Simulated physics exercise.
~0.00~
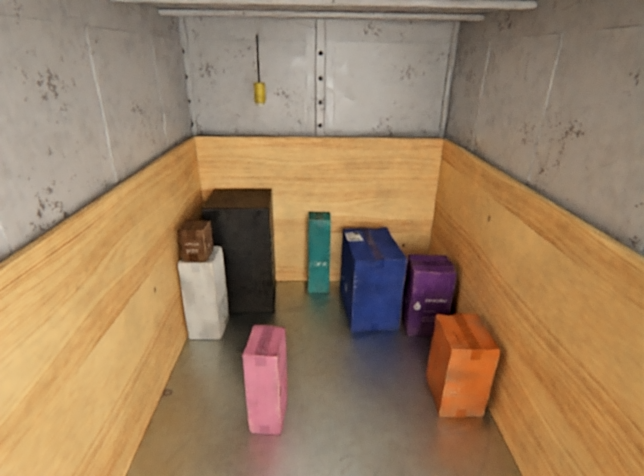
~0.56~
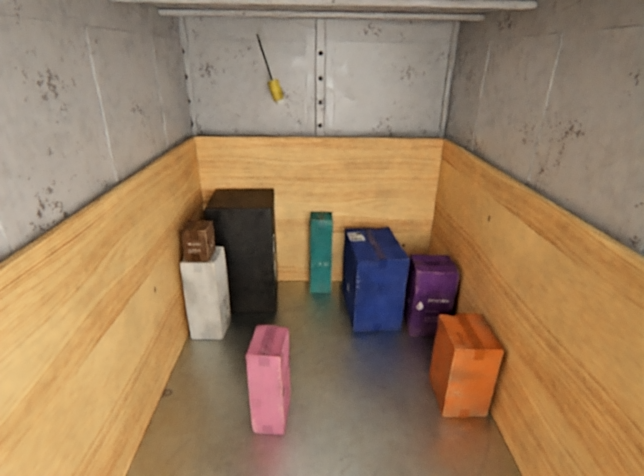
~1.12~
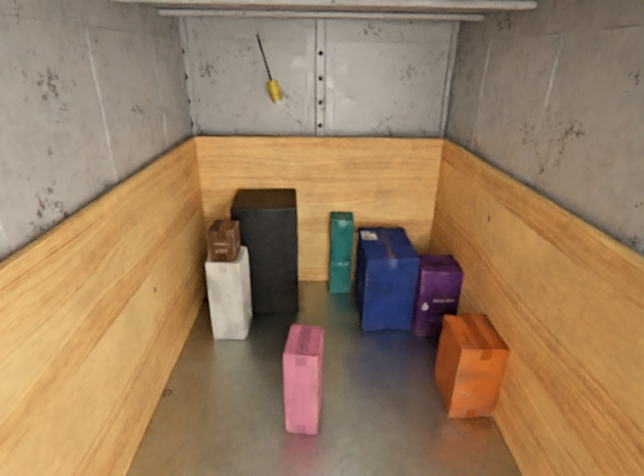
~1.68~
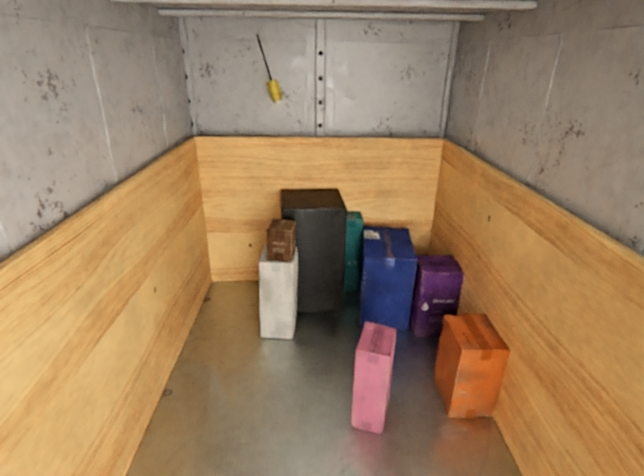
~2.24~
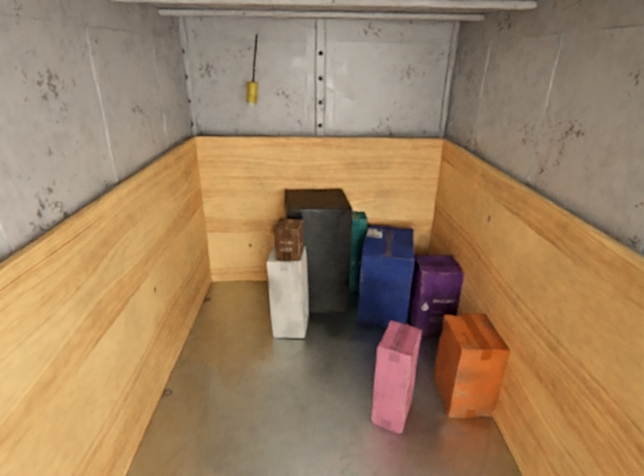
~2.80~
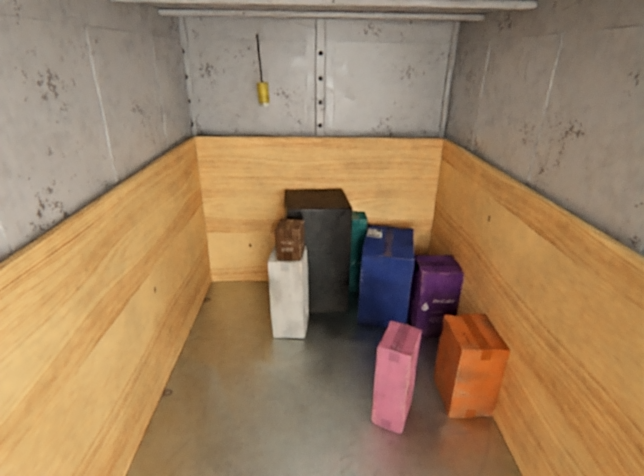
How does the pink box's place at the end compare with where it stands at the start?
At the start the pink box stands alone left of the middle of the floor, well away from the orange box. By the end it is right of the middle, still upright and close beside the orange box.
At the start, several upright boxes stand apart on the floor of a wood-lined load bay, with a small brown box on a white one beside a tall black block at the left, and a yellow lamp hanging ahead. The lamp swings to the right, and the pink, white, brown, black and turquoise pieces begin sliding right. They slide further, the black one partly covering the turquoise box near the blue one. After one last small shift, the lamp swings back and everything rests upright, with the pink box close to the orange one and the left side empty.
